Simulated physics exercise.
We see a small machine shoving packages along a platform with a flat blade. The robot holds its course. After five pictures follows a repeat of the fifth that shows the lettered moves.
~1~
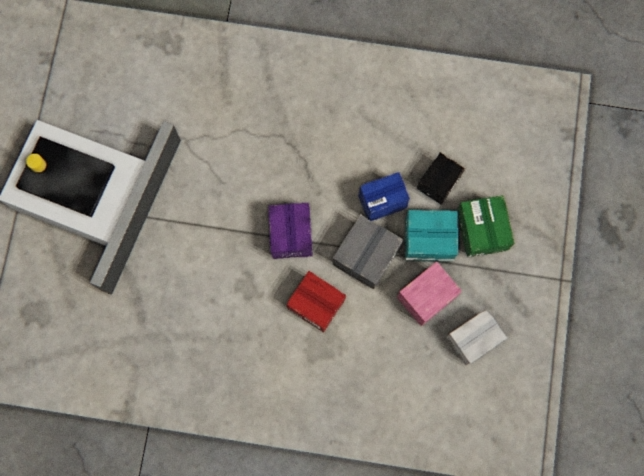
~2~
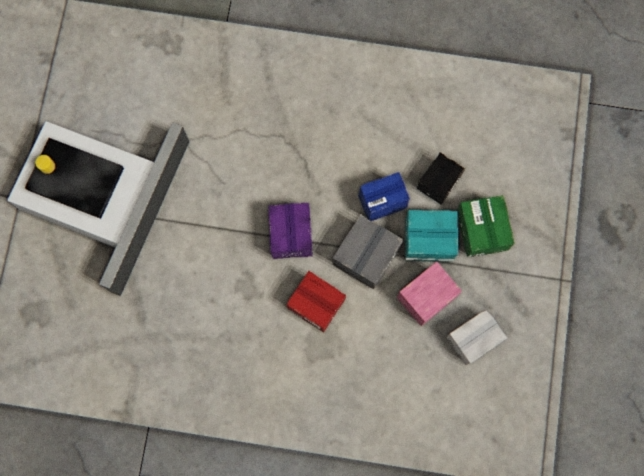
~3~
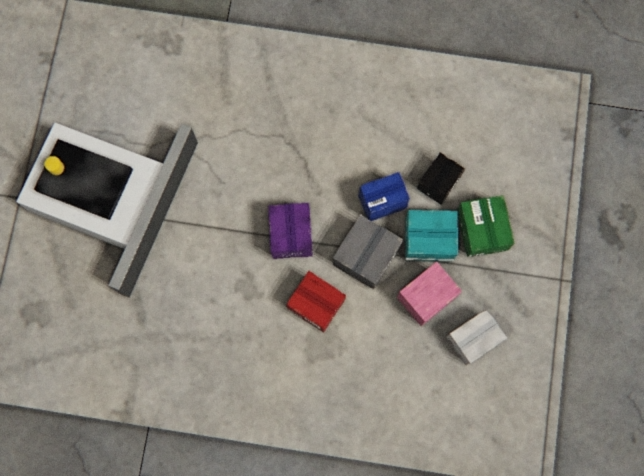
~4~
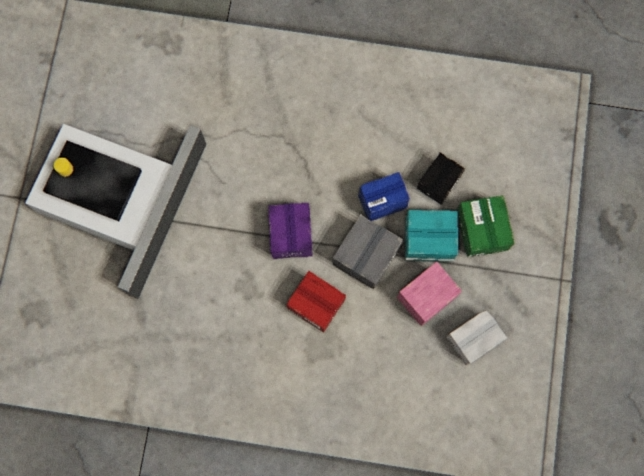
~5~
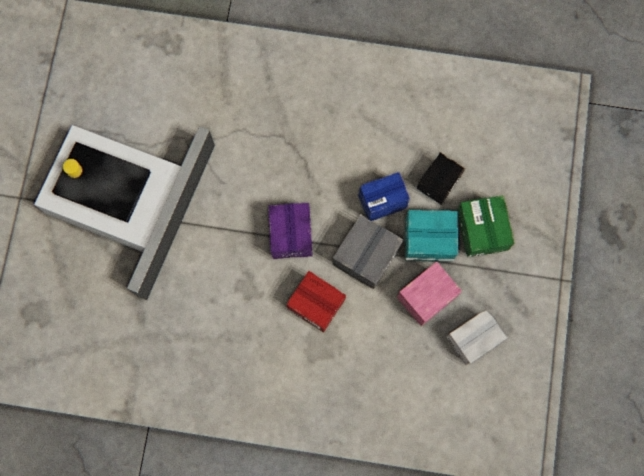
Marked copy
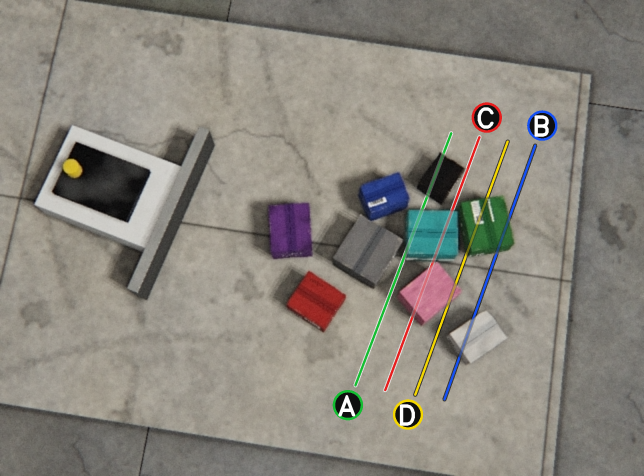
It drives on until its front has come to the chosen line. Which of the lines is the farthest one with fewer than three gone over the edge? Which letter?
Up to line B.
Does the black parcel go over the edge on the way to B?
No.
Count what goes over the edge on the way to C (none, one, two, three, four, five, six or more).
By then, none.
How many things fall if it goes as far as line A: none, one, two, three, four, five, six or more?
In all, none.
On the copy, A at (405, 256); B at (491, 269); C at (434, 260); D at (463, 265).
On B. First, robot (222, 201); purple box (312, 240); white box (476, 338).
Then, robot (339, 219); white box (515, 368); green parcel (510, 217).
Finally, robot (430, 232); white box over the edge; green parcel (573, 214); one fallen.
By contrast, A is within the limit but short; C is within the limit but short; D is within the limit but short.
